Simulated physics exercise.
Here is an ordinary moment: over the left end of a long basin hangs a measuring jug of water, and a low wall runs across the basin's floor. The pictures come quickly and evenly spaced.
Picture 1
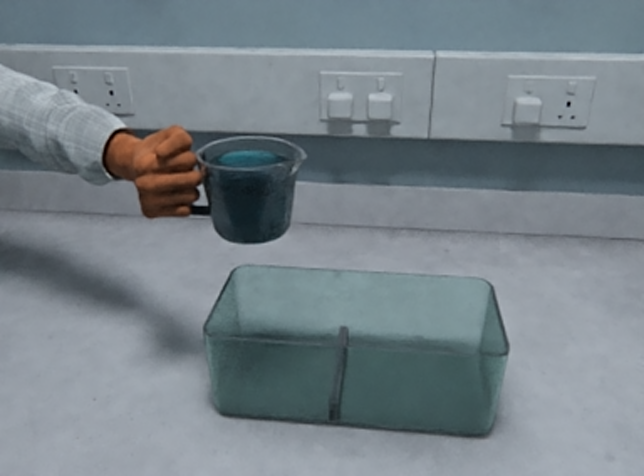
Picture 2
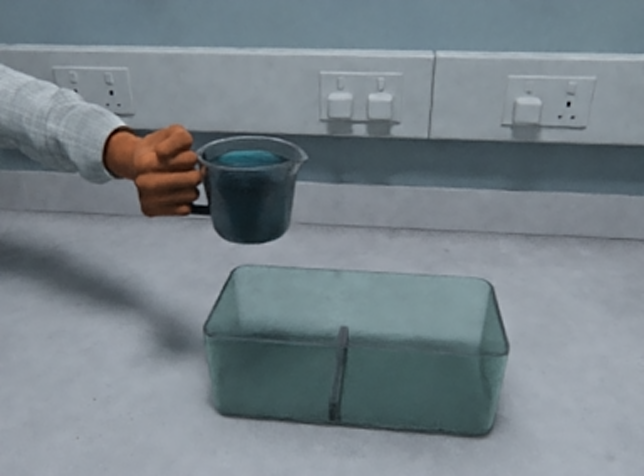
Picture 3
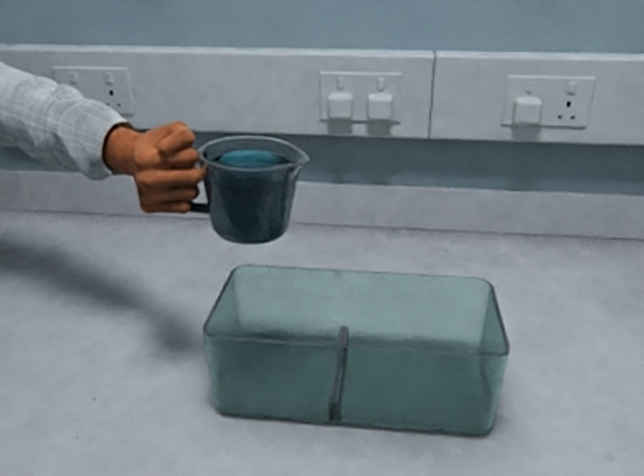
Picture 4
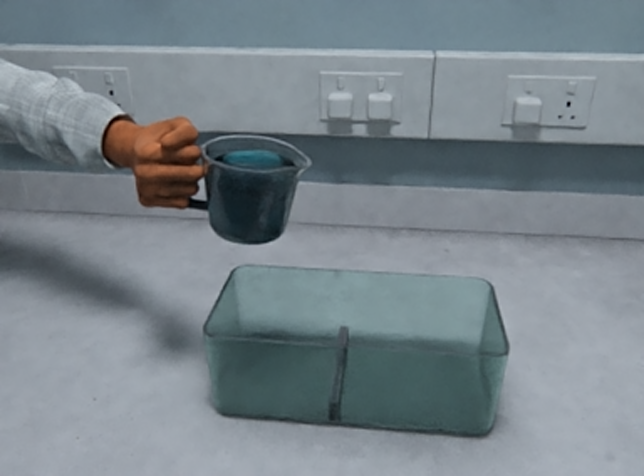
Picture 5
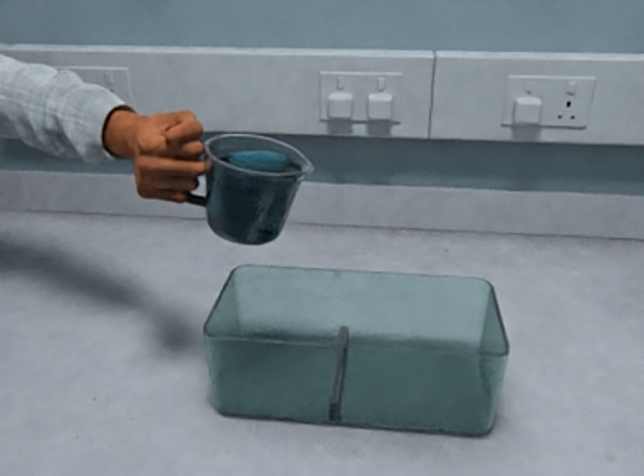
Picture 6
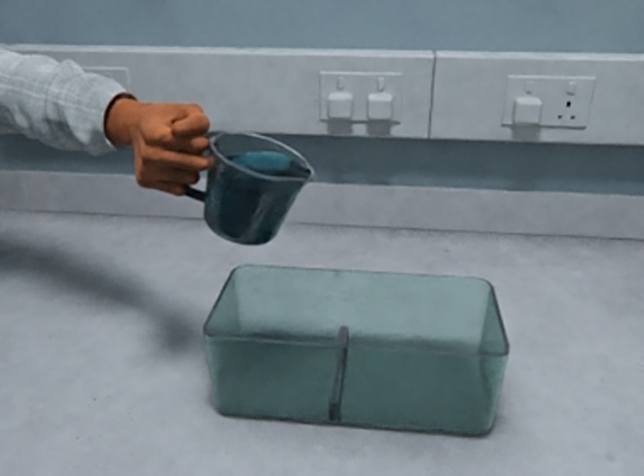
A hand holding a jug of dark blue water above a long clear basin with a low divider, gradually tilting it right.
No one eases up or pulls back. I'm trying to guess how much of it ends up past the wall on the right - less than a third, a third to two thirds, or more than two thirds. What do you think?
The share right of the wall is left bigger than two thirds.
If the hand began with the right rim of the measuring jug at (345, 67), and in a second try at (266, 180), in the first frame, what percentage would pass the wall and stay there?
Roughly 85 in a hundred the first time and 20 in a hundred the second.
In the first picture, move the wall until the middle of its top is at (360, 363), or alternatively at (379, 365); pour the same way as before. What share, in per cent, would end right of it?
First try: Roughly 50 per cent; second try: 20 per cent.
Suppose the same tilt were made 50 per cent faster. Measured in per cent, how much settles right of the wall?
About 65 %.
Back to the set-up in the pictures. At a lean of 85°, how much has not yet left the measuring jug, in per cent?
Remaining fraction: Approx. 50 %.
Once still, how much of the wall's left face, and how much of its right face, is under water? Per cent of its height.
About 20 on the left and about 50 on the right.
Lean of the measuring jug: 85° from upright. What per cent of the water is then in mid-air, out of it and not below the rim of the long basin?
Around 30 %.
A moment on, the measuring jug is tipped on its side and 52 per cent is still to pour, 0 is left of the wall and 17 right of it.
Next, the measuring jug is tipped right over and 4 per cent is still to pour, 13 is left of the wall and 75 right of it.
Then the measuring jug is tipped right over and 0 per cent is still to pour, 21 is left of the wall and 78 right of it.
Later the measuring jug is tipped right over and 0 per cent is still to pour, 22 is left of the wall and 77 right of it.
At rest 22 per cent lies left of the wall, 77 right of it and 1 outside.
